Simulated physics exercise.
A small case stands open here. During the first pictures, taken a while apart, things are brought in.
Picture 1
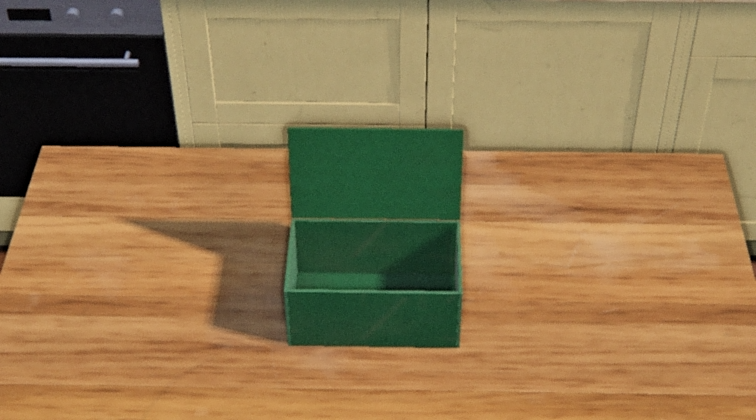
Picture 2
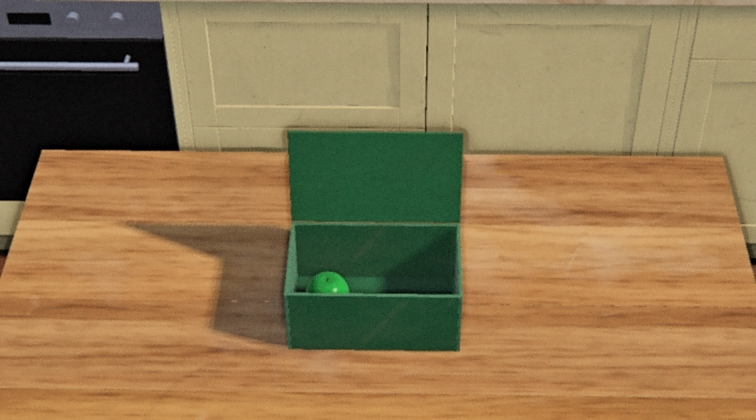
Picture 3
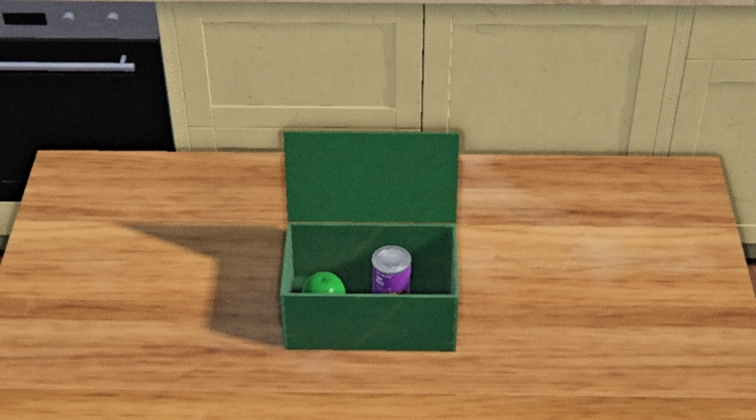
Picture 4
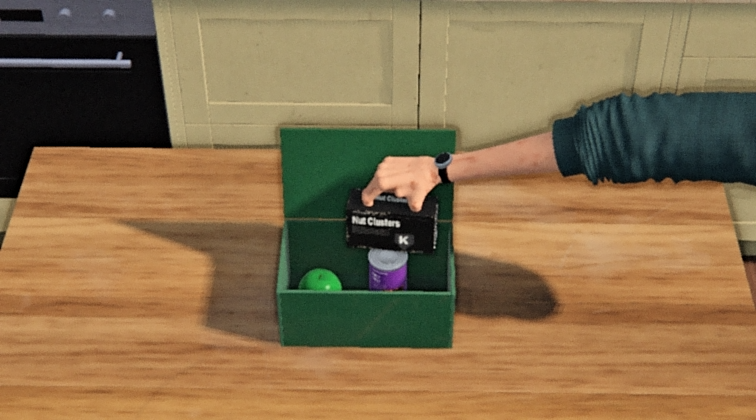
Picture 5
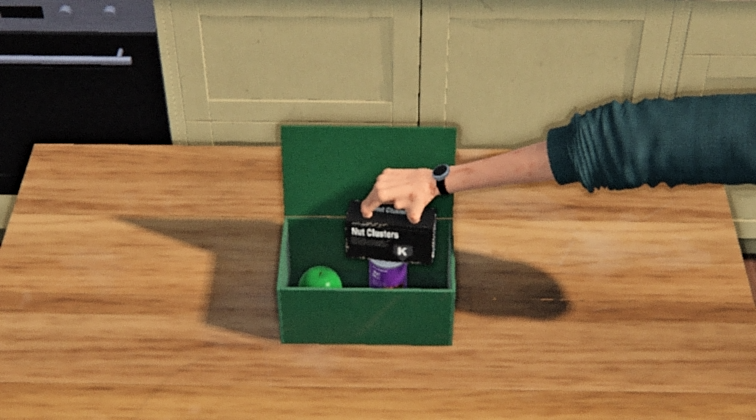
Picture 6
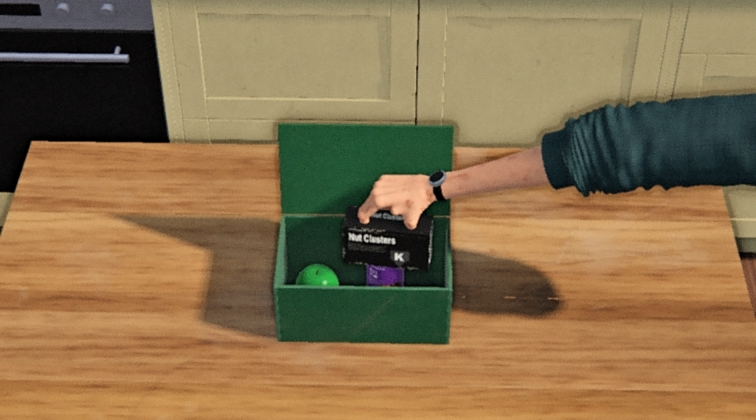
On a wooden table in a kitchen, an open green case is empty, then holds a green ball-like item and next a purple tin, before a hand from the right lowers a black carton slightly over the tin.
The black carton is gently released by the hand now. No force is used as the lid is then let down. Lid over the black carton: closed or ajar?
Ajar.
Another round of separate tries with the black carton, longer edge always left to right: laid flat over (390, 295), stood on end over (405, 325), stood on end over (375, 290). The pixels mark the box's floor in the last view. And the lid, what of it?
Results in order: Lid up, lid up, lid up.
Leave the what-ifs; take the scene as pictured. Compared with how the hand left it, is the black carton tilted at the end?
Observation: It keeps the set orientation.
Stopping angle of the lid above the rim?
About 50°.
Then, 1.00 s past the last view, lid starting down.
Then, 1.30 s past the last view, lid 78° above the rim.
Then, 1.50 s past the last view, lid 65° above the rim.
Then, 1.70 s past the last view, lid 56° above the rim.
Finally, lid 52° above the rim; all 3 still in place. Final places as the last picture's camera would see them, black carton near (388, 240).
